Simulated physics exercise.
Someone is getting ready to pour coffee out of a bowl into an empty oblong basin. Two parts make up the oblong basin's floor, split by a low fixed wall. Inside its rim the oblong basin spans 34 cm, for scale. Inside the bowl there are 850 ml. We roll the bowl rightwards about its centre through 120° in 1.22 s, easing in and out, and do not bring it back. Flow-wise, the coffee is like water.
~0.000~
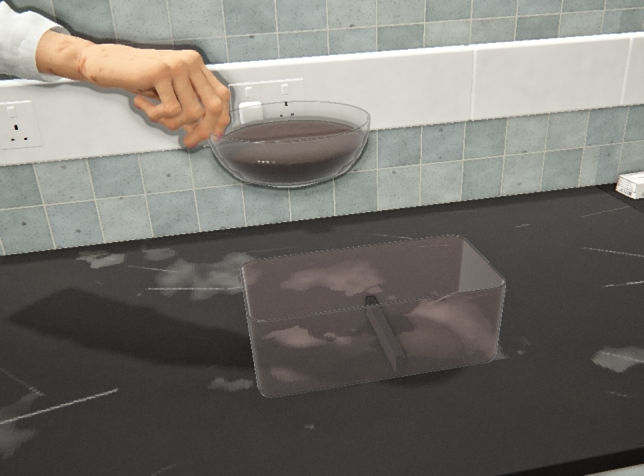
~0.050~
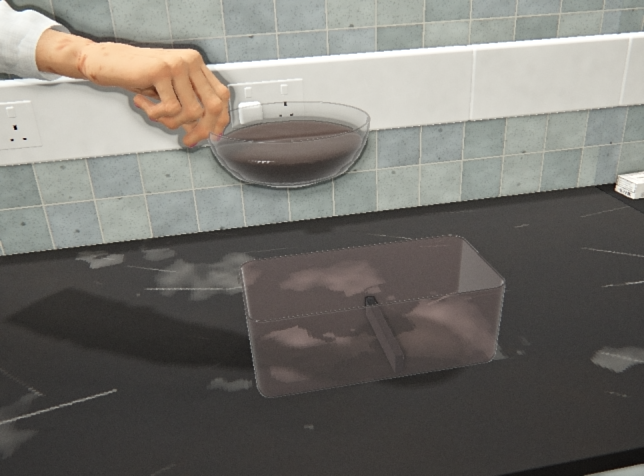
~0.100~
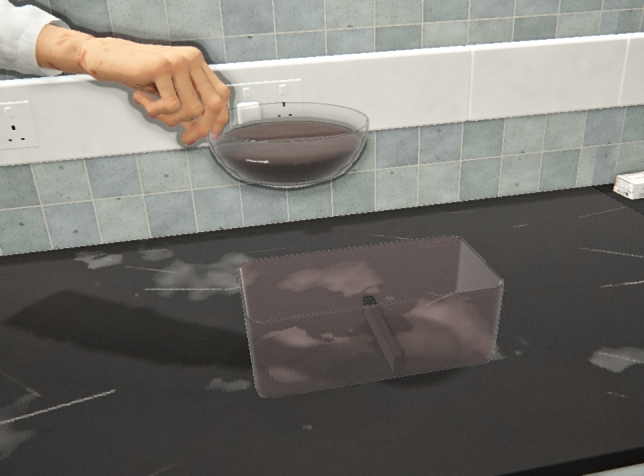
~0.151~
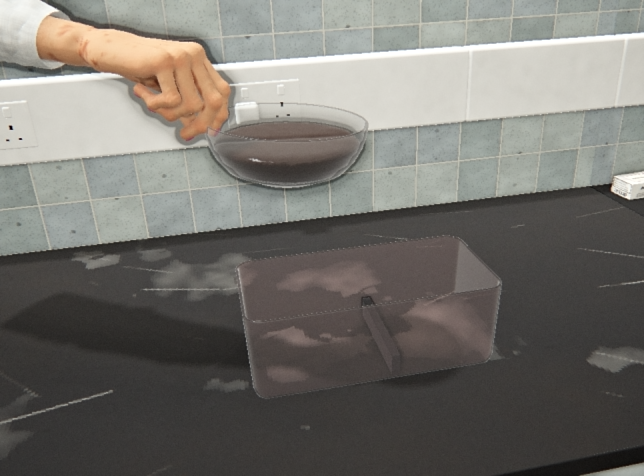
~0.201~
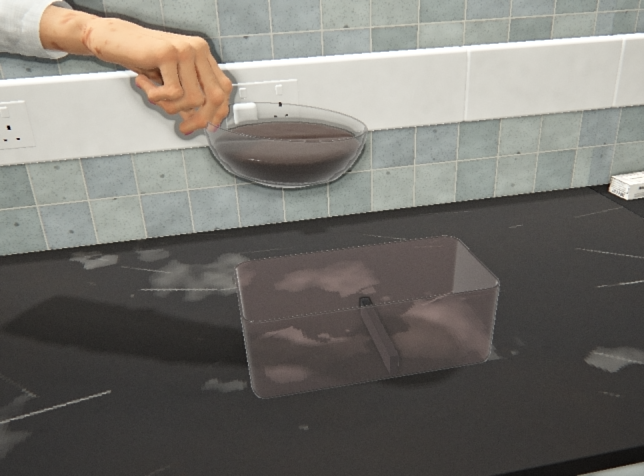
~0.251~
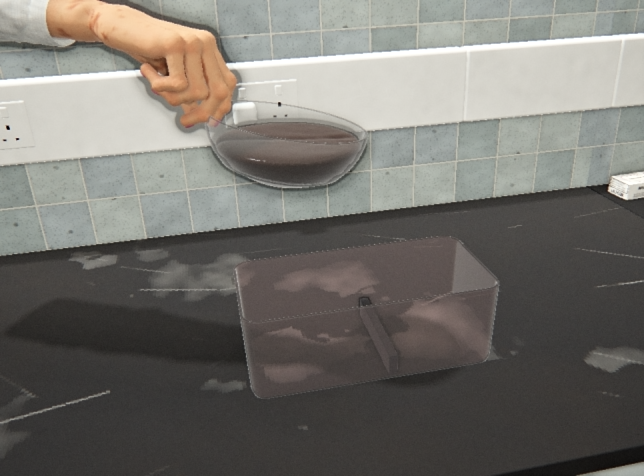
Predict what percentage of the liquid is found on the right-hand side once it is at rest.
About 65 % is on the right.
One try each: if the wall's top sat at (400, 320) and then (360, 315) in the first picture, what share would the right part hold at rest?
Roughly 60 per cent, then 85 per cent.
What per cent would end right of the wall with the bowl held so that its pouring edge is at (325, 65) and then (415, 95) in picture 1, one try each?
Try 1: Approx. 50 %; try 2: Approx. 65 %.
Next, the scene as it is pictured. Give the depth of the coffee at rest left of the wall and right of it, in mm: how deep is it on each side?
Left part: About 10 mm; right part: About 26 mm.
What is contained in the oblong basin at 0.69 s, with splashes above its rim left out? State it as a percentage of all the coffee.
24 %, roughly.
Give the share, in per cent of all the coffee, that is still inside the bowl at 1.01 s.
What remains is about 0 percent of it all.
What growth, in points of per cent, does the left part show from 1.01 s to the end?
I'd put it near 6 percent.
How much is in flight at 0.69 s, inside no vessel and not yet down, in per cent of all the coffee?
Around 48 in a hundred.
Then, 0.69 s in, the tilt is 73° and 27 per cent is still to pour, 0 is left of the wall and 25 right of it.
Then, 1.01 s in, the tilt is 112° and 0 per cent is still to pour, 28 is left of the wall and 69 right of it.
Then, 1.35 s in, the tilt is 120° and 0 per cent is still to pour, 34 is left of the wall and 65 right of it.
Then, 1.72 s in, the tilt is 120° and 0 per cent is still to pour, 34 is left of the wall and 65 right of it.
Finally, 34 per cent lies left of the wall, 65 right of it and 1 outside.
